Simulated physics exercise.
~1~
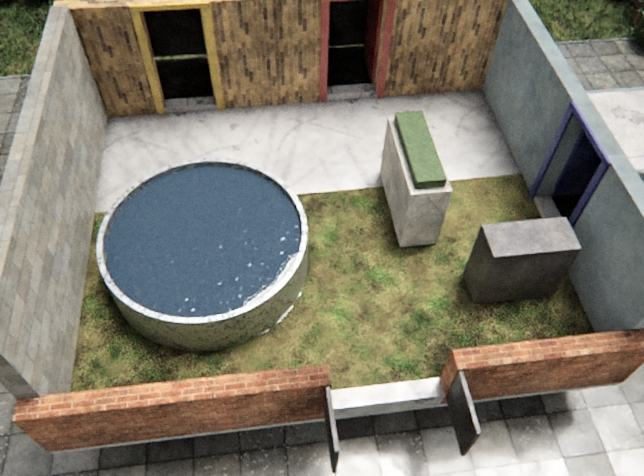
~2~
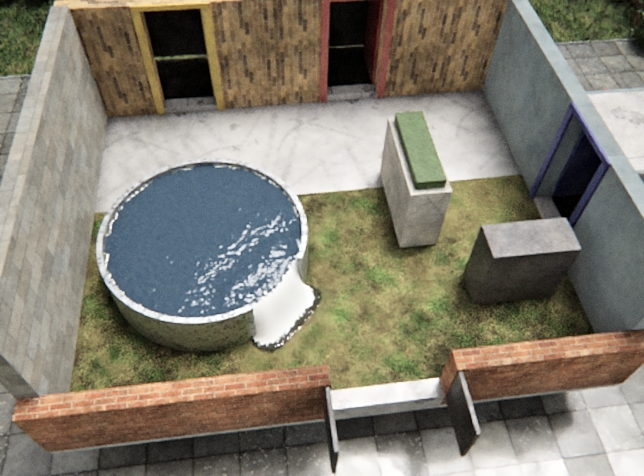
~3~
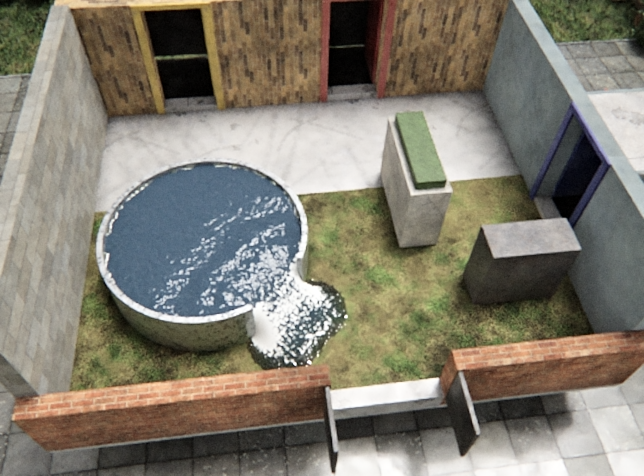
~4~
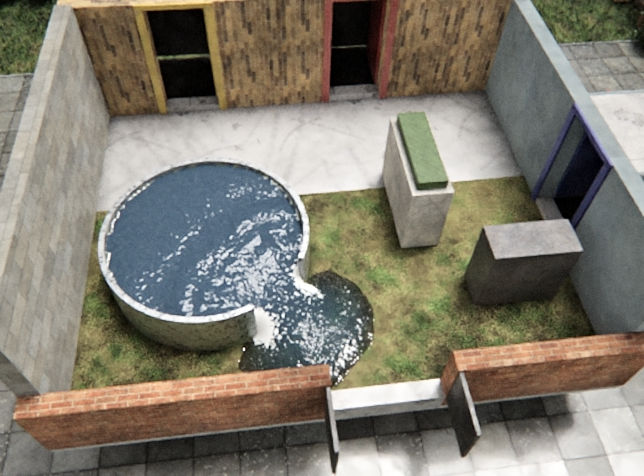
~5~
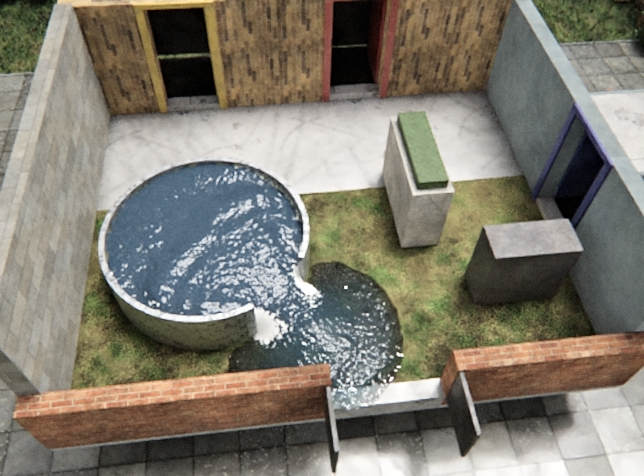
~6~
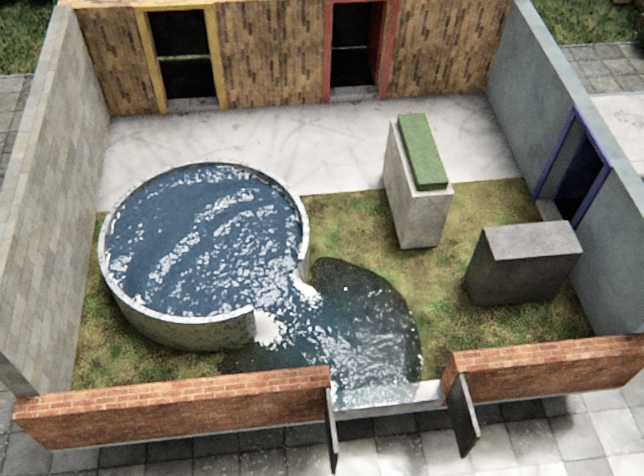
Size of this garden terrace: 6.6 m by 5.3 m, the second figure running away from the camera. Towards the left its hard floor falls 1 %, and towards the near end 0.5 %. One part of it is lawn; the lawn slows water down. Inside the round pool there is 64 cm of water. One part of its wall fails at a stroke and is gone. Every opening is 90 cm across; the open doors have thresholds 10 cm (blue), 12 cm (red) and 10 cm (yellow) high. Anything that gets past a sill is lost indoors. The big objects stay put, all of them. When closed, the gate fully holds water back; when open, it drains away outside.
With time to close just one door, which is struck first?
Blue.
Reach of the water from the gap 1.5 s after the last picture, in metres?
That's near 3.8 m in a straight line.
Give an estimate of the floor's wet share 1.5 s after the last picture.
Roughly 30 % of the floor is wet.
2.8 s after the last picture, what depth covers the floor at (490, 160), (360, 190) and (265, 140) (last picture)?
The depths come out at 0, 0 and 0 centimetres, in the order listed.
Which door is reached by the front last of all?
Answer: The yellow one.
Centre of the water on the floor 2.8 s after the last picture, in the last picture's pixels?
Its balance point lies near (272, 288).
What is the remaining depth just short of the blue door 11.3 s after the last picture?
4.0 cm.
A moment later water covers 20 % of the floor and is deepest (36 cm) near (291, 316); blue door not reached, red door not reached, yellow door not reached.
Soon after water covers 30 % of the floor and is deepest (31 cm) near (291, 316); blue door not reached, red door not reached, yellow door not reached.
Next water covers 40 % of the floor and is deepest (24 cm) near (291, 316); blue door reached 2.8 s after the last picture, red door not reached, yellow door not reached.
Later on water covers 65 % of the floor and is deepest (16 cm) near (291, 316); blue door reached 2.8 s after the last picture, red door not reached, yellow door not reached.
At the end water covers 100 % of the floor and is deepest (10 cm) near (67, 420); blue door reached 2.8 s after the last picture, red door reached 7.4 s after the last picture, yellow door reached 10.0 s after the last picture.
